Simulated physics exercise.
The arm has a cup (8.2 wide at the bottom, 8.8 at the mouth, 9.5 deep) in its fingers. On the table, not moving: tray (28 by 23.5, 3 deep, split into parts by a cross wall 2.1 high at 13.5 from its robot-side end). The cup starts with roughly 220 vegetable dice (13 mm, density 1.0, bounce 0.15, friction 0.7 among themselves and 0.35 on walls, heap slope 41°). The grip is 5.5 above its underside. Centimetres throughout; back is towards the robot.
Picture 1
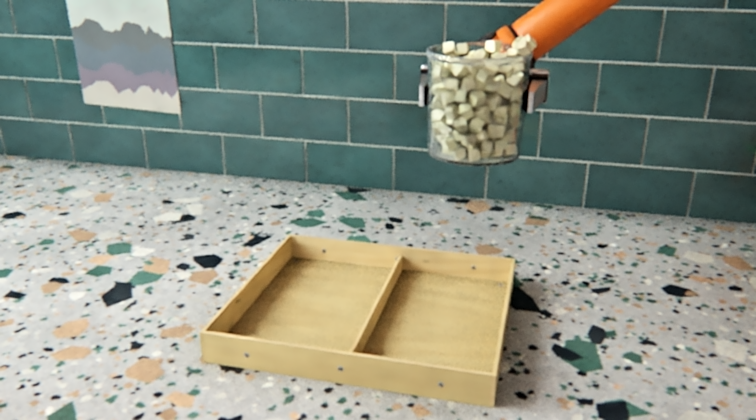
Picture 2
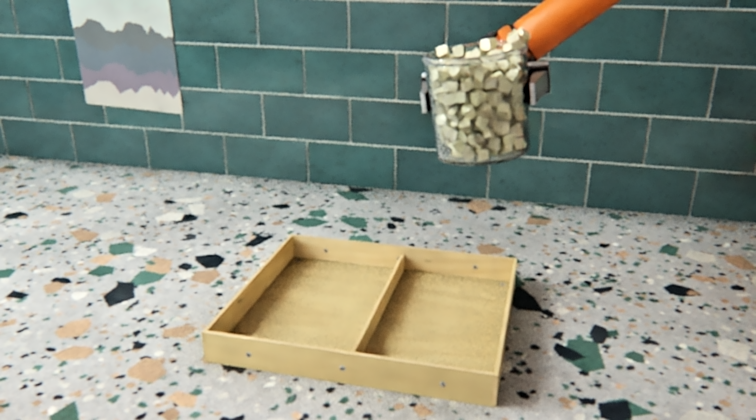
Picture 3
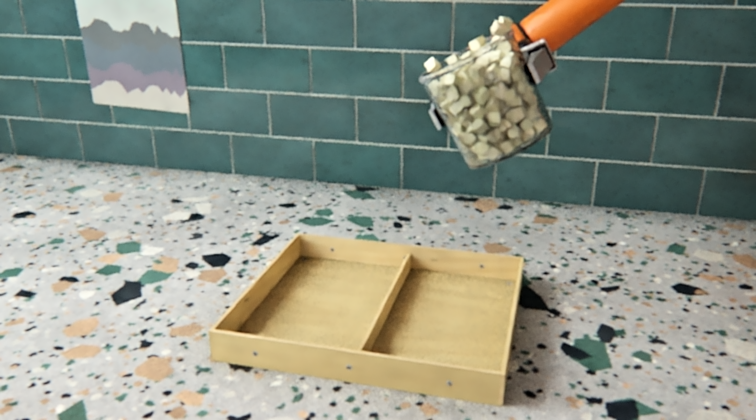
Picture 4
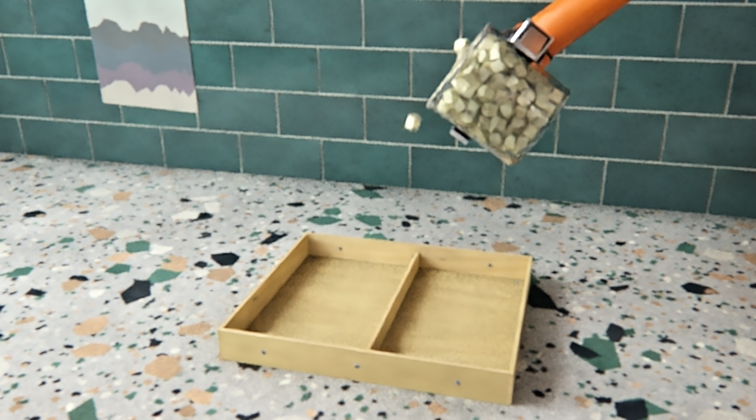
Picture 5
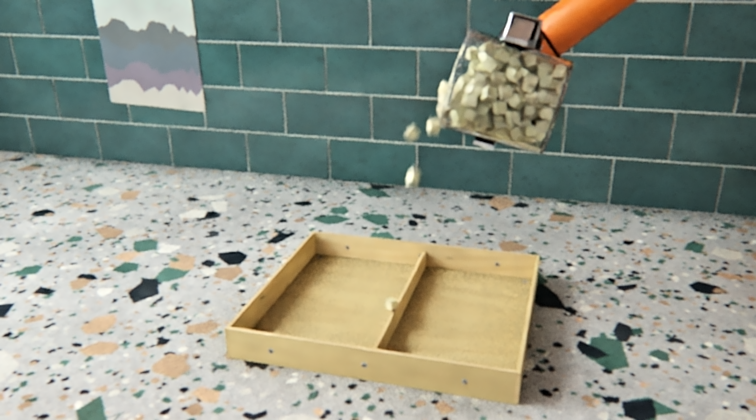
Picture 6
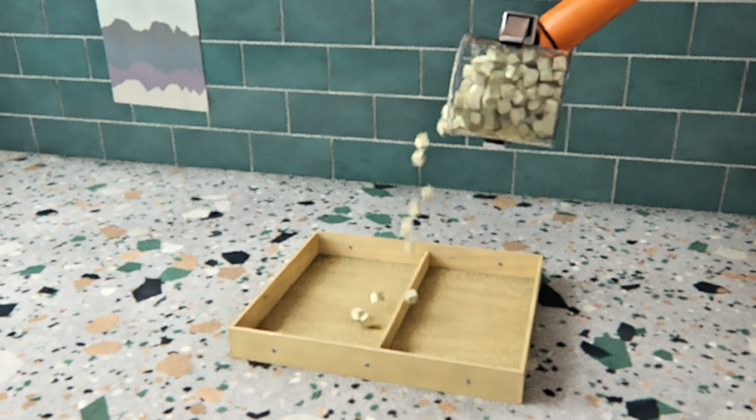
An orange robot arm tilting a clear cup of pale cubes leftward, a few dropping into a divided wooden tray below.
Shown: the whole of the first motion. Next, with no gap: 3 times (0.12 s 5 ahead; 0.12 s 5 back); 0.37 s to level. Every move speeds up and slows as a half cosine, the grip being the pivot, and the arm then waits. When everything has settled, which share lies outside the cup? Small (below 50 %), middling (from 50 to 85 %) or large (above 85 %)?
A large share, above 85 %, ends outside the cup.
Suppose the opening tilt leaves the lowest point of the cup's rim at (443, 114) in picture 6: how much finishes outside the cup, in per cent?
Some 55 per cent.
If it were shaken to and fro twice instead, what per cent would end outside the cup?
In that case some 85 per cent.
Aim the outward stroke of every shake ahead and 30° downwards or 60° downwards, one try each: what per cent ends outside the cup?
About 65 and 35 per cent.
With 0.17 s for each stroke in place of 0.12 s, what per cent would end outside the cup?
Then about 70 per cent.
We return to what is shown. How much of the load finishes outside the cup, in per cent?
Some 95 per cent.
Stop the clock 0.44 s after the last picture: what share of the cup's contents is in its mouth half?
Roughly 95 per cent.
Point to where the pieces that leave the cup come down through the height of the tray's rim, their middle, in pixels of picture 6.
Around (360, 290).
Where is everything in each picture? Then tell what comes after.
The first frame shows cup middle at (476, 104), level; upper third of the load around (481, 72), from x 440 to 530, top at y 45; 218 in the cup.
The second frame shows cup middle at (479, 104), tilted 8° forward; upper third of the load around (483, 71), from x 435 to 525, top at y 35.
The third frame shows cup middle at (488, 102), tilted 29° forward; upper third of the load around (487, 73), from x 435 to 540, top at y 25.
The fourth frame shows cup middle at (500, 98), tilted 55° forward; upper third of the load around (492, 71), from x 415 to 555, top at y 40; 217 in the cup, 1 in flight or on a rim.
The fifth frame shows cup middle at (508, 94), tilted 76° forward; upper third of the load around (508, 73), from x 390 to 560, top at y 50; 214 in the cup, 1 in the far-side part, 3 in flight or on a rim.
The sixth frame shows cup middle at (512, 93), tilted 84° forward; upper third of the load around (513, 74), from x 360 to 560, top at y 50; 207 in the cup, 3 in the far-side part, 2 in the robot-side part, 6 in flight or on a rim.
Then, 0.44 s after the last picture, tilted 84° forward, highest piece 25 above the table; 119 in the far-side part, 64 in the cup, 20 in the robot-side part, 2 on the table or floor, 13 in flight or on a rim.
Then, 0.87 s after the last picture, tilted 54° forward, highest piece 25 above the table; 158 in the far-side part, 43 in the robot-side part, 14 in the cup, 2 on the table or floor, 1 in flight or on a rim.
Then, 1.29 s after the last picture, level, highest piece 23 above the table; 159 in the far-side part, 43 in the robot-side part, 14 in the cup, 2 on the table or floor.
Then, 2.34 s after the last picture, level, highest piece 23 above the table; 159 in the far-side part, 43 in the robot-side part, 14 in the cup, 2 on the table or floor.
Final count, 159 in the far-side part, 43 in the robot-side part, 14 in the cup, 2 on the table or floor. That is 94 % outside the cup.
